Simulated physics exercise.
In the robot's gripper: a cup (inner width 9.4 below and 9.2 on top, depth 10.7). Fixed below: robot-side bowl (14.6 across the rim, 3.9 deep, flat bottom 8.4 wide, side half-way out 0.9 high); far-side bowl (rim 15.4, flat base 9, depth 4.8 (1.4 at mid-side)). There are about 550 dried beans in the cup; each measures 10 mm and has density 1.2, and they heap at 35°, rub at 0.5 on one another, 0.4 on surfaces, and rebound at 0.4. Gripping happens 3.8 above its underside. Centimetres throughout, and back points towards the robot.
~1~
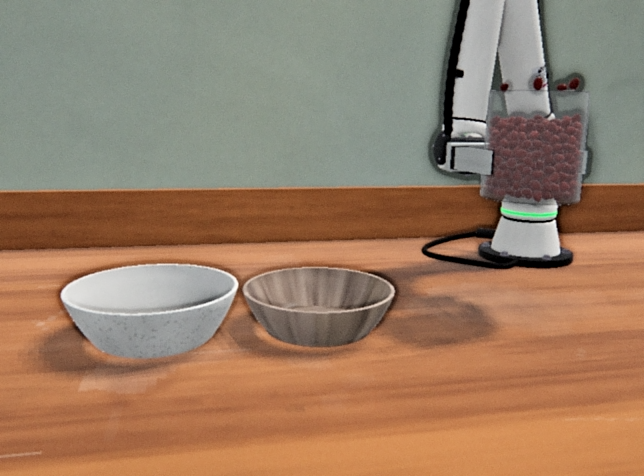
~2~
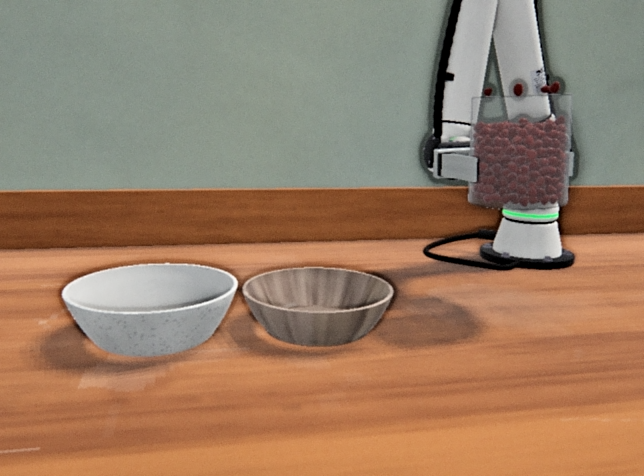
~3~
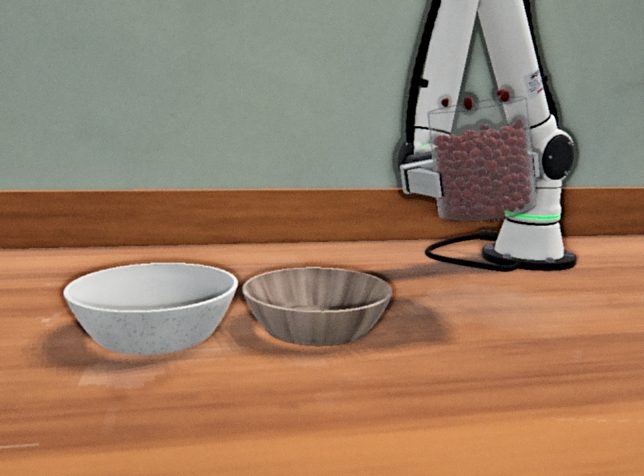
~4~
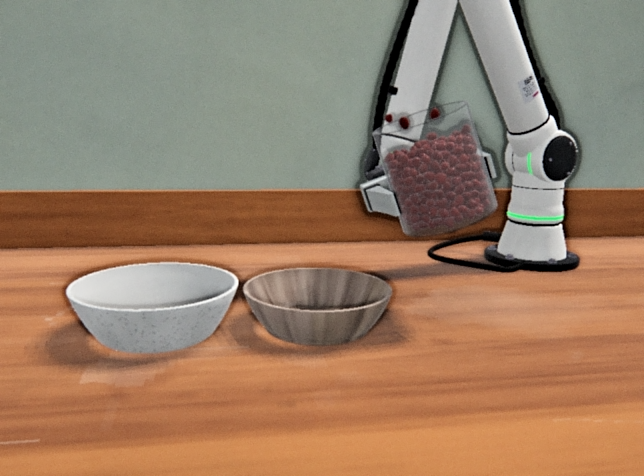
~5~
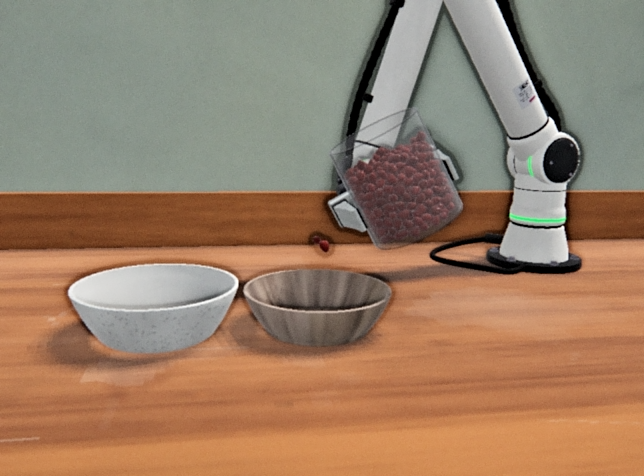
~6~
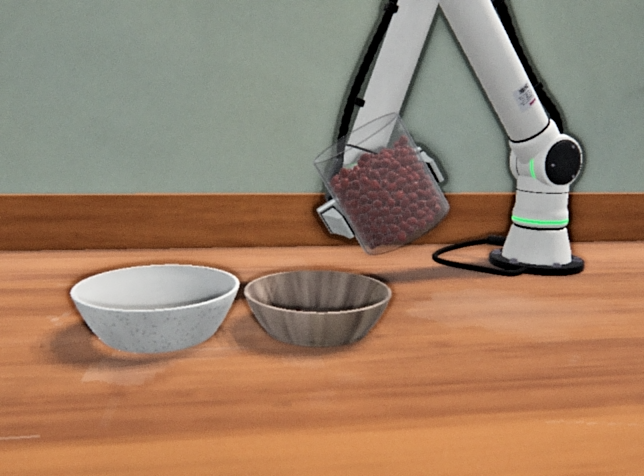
White robot arm carrying a clear cup of red-brown beans leftward and tilting it, a couple dropping toward the brown bowl.
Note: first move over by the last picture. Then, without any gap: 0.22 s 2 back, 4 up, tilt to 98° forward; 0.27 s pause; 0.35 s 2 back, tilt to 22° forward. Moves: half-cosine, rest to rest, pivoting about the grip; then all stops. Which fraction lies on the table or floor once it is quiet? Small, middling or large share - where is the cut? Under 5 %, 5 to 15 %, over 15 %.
Small.
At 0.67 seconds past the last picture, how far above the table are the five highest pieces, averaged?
About 20 cm.
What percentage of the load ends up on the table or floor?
About 0 %.
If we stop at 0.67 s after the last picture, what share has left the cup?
I'd put it at some 25 percent up to then.
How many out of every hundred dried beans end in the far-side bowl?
0 per cent, more or less.
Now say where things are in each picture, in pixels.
The cup middle at (533, 147), level; upper third of the load around (534, 134), from x 490 to 580, top at y 85; 554 in the cup, in the first frame.
The cup middle at (519, 151), tilted 3° forward; upper third of the load around (520, 138), from x 475 to 560, top at y 90, in the second frame.
The cup middle at (482, 160), tilted 11° forward; upper third of the load around (487, 147), from x 440 to 525, top at y 95, in the third frame.
The cup middle at (435, 170), tilted 21° forward; upper third of the load around (439, 157), from x 390 to 485, top at y 115, in the fourth frame.
The cup middle at (396, 180), tilted 29° forward; upper third of the load around (404, 167), from x 315 to 450, top at y 135; 552 in the cup, 1 in the robot-side bowl, 1 in flight or on a rim, in the fifth frame.
The cup middle at (381, 185), tilted 32° forward; upper third of the load around (390, 172), from x 300 to 435, top at y 140; 552 in the cup, 2 in the robot-side bowl, in the sixth frame.
Then, 0.34 s on, tilted 98° forward, highest piece 22 above the table; 523 in the cup, 21 in the robot-side bowl, 10 in flight or on a rim.
Then, 0.67 s on, tilted 58° forward, highest piece 20 above the table; 413 in the cup, 126 in the robot-side bowl, 1 on the table or floor, 14 in flight or on a rim.
Then, 1.04 s on, tilted 22° forward, highest piece 22 above the table; 402 in the cup, 150 in the robot-side bowl, 2 on the table or floor.
Then, 2.09 s on, tilted 22° forward, highest piece 22 above the table; 402 in the cup, 150 in the robot-side bowl, 2 on the table or floor.
In the end, 402 in the cup, 150 in the robot-side bowl, 2 on the table or floor. That is 0 % on the table or floor.
